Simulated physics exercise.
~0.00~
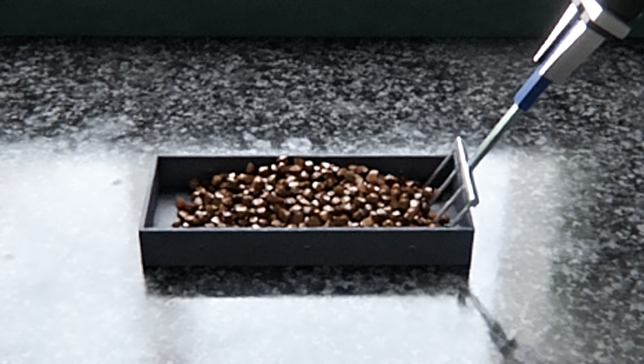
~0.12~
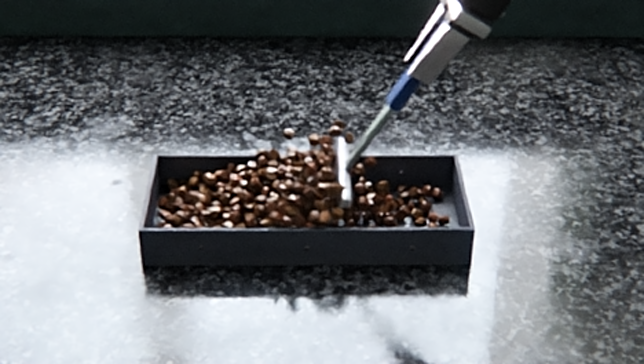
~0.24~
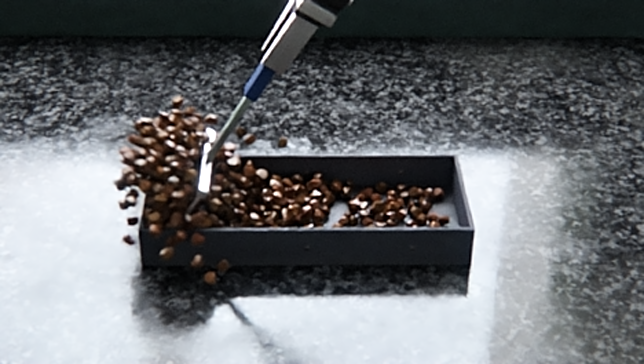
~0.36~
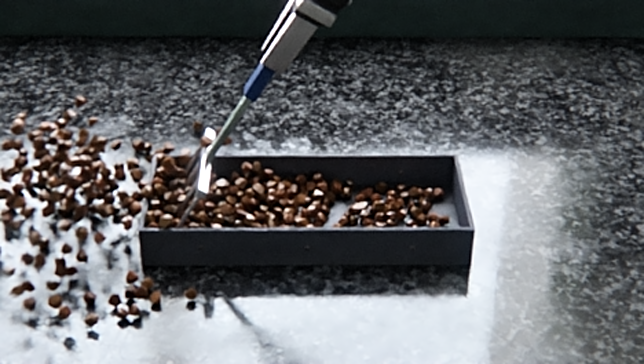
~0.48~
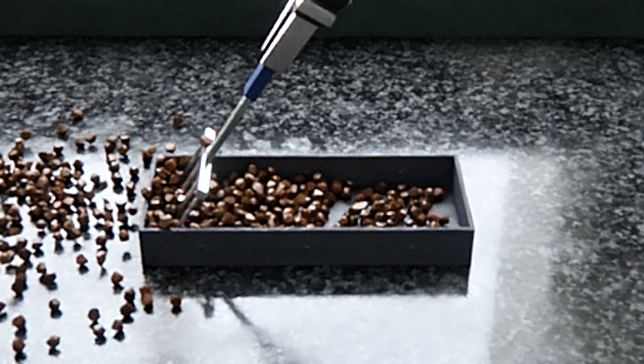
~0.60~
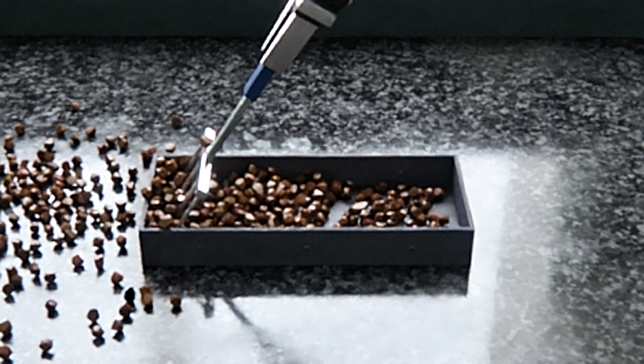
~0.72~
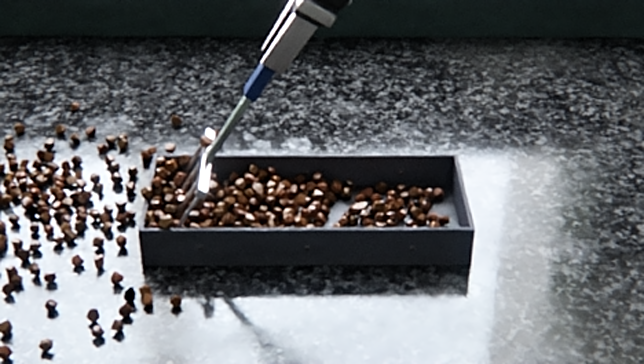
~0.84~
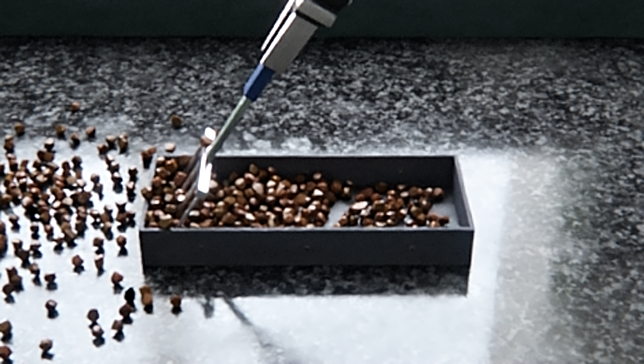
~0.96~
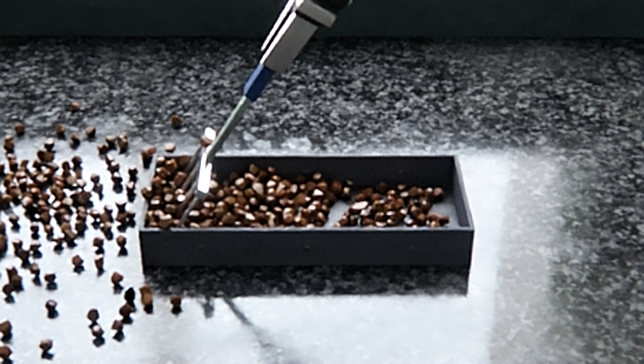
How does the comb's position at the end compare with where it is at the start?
At the start the comb is at the right end of the trough, and at the end it rests near the left end.
